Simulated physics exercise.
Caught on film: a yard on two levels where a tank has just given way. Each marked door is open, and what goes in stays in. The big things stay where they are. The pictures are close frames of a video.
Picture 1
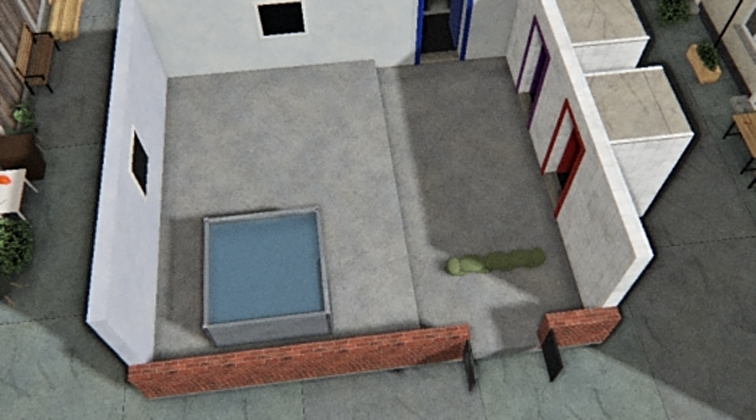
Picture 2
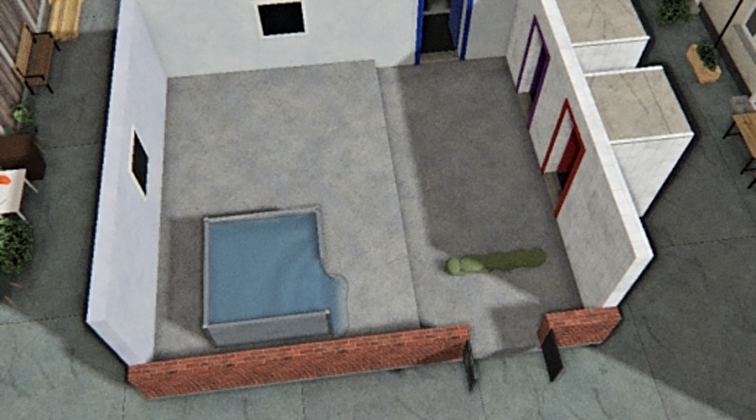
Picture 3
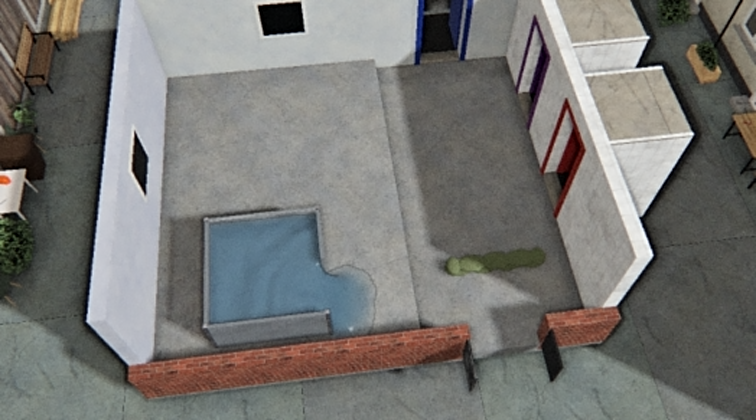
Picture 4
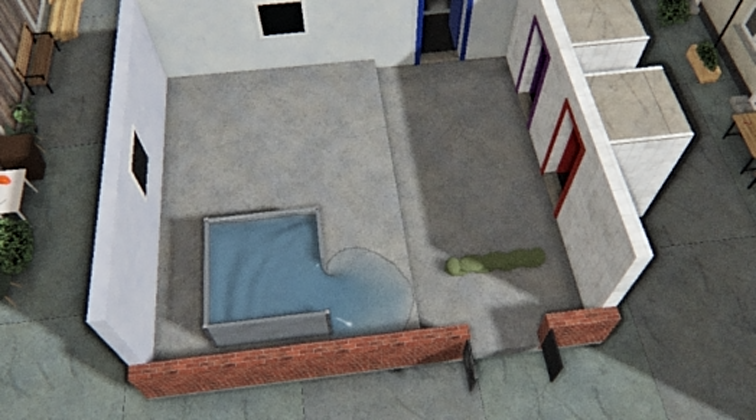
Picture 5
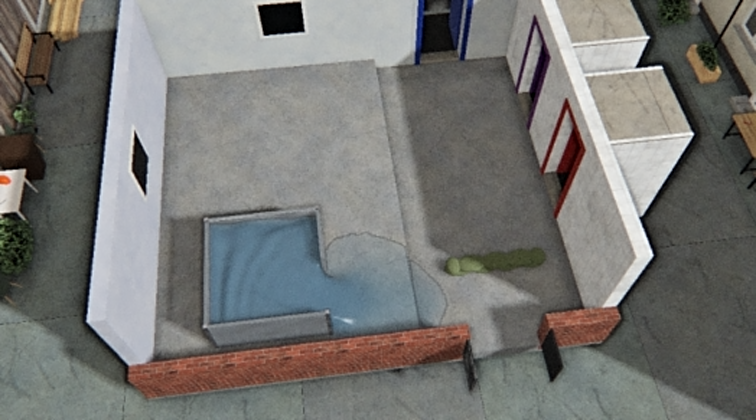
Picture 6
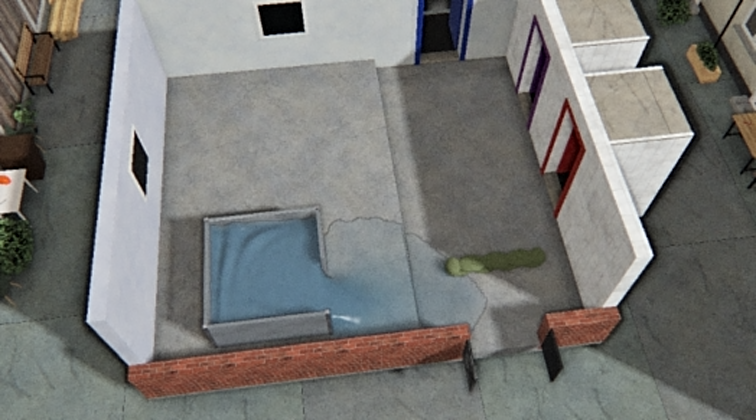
Water poured out of the right side of an open tank in a walled yard, spreading rightward in a widening sheet across the pale floor and onto the darker strip, near a green hedge.
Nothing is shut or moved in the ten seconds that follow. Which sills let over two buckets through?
In the end: The blue door floods; the red door holds within the limit; the purple door floods.
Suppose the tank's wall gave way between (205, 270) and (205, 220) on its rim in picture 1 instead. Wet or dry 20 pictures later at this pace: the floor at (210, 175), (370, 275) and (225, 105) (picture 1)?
As listed: Flooded, clear, wet.
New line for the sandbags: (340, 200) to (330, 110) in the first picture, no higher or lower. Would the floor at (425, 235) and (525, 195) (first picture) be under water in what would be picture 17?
As listed: Wet, under water.
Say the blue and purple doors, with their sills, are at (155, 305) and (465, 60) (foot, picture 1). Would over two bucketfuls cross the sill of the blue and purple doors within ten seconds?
In short: The blue door stays under, the purple door takes more.
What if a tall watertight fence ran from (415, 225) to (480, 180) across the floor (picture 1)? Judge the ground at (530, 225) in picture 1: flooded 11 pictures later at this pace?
At that place: Awash.
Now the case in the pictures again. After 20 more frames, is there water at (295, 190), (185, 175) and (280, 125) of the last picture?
One after the other: Not flooded, free of water, not flooded.
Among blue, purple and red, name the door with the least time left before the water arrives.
First comes the door marked red.
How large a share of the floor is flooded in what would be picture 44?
Close to 45 %.
A moment on, water covers 20 % of the floor; the blue door not reached, the red door not reached, the purple door not reached.
Next, water covers 30 % of the floor; the blue door not reached, the red door wet at the sill, nothing in, the purple door not reached.
Then, water covers 35 % of the floor; the blue door not reached, the red door under two buckets in, the purple door under two buckets in.
Later, water covers 45 % of the floor; the blue door over two buckets in, the red door under two buckets in, the purple door over two buckets in.
In the end, water covers 50 % of the floor; the blue door far over two buckets in, the red door under two buckets in, the purple door over two buckets in.
